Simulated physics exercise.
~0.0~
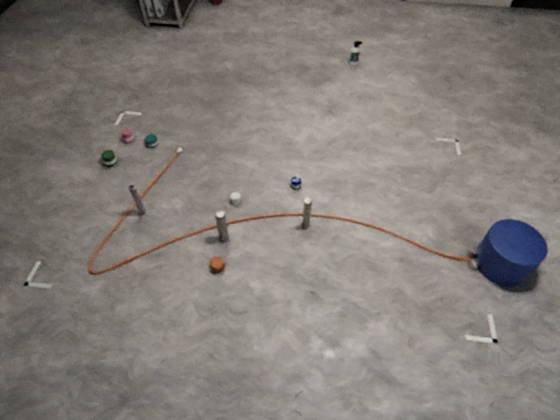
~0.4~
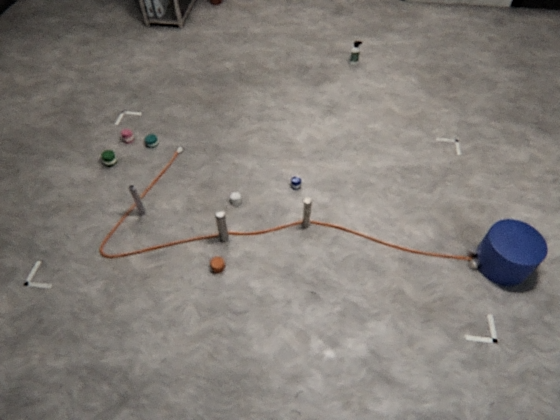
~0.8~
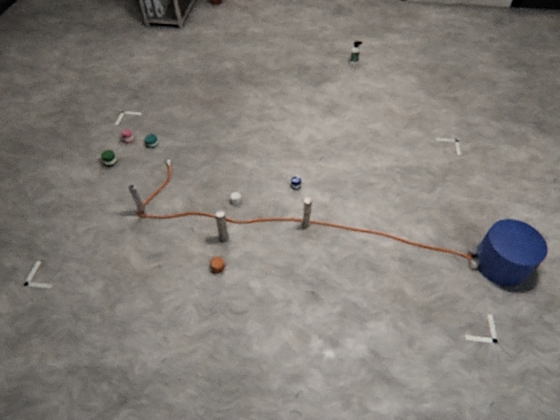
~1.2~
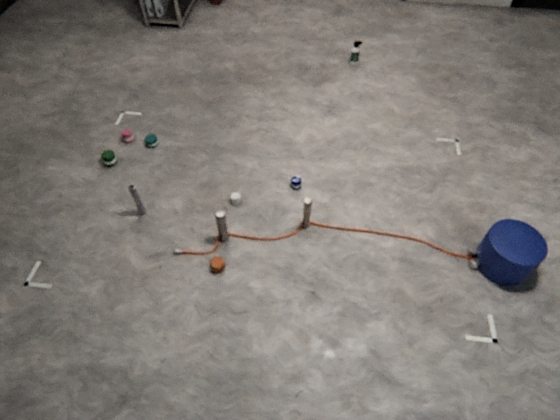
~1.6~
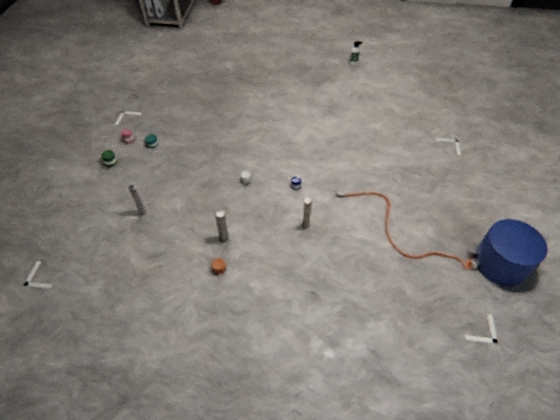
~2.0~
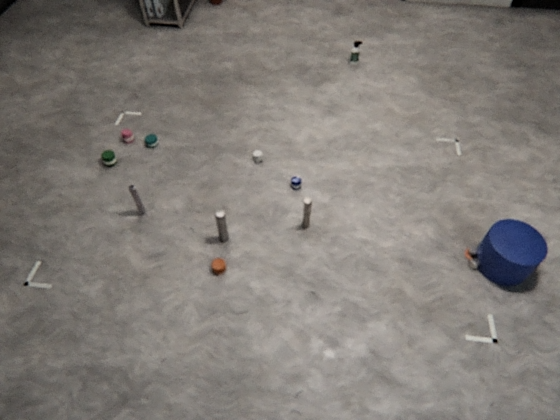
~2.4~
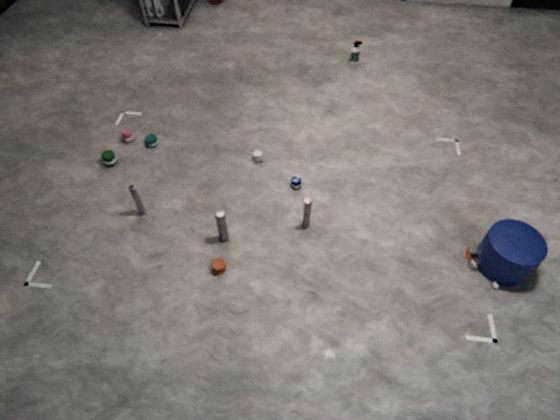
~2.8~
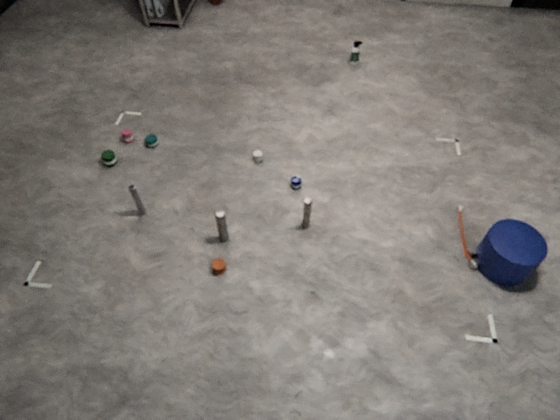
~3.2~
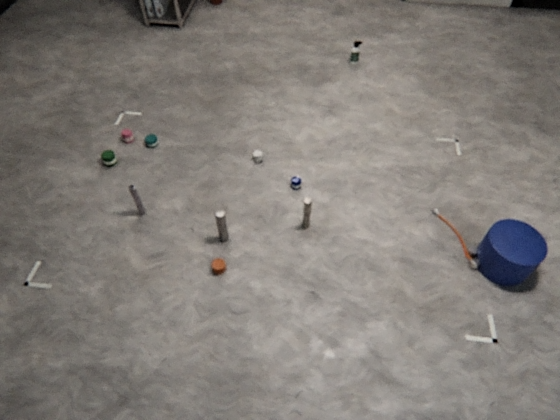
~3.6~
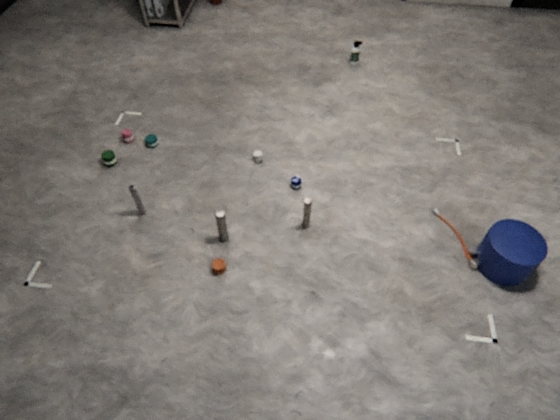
At first, a long orange lead runs across a grey floor from a large blue drum on the right, winding around three upright posts near several small coloured containers. The lead draws tighter against the posts as its free end slides back, leaving the leftmost post first and then trailing near the orange tub. It pulls clear of the remaining posts, and the white tin shifts slightly right and up. The lead shrinks almost wholly to the drum while the tin moves a little farther. Finally, a short length reappears, swings up and leftward, and rests beside the drum.
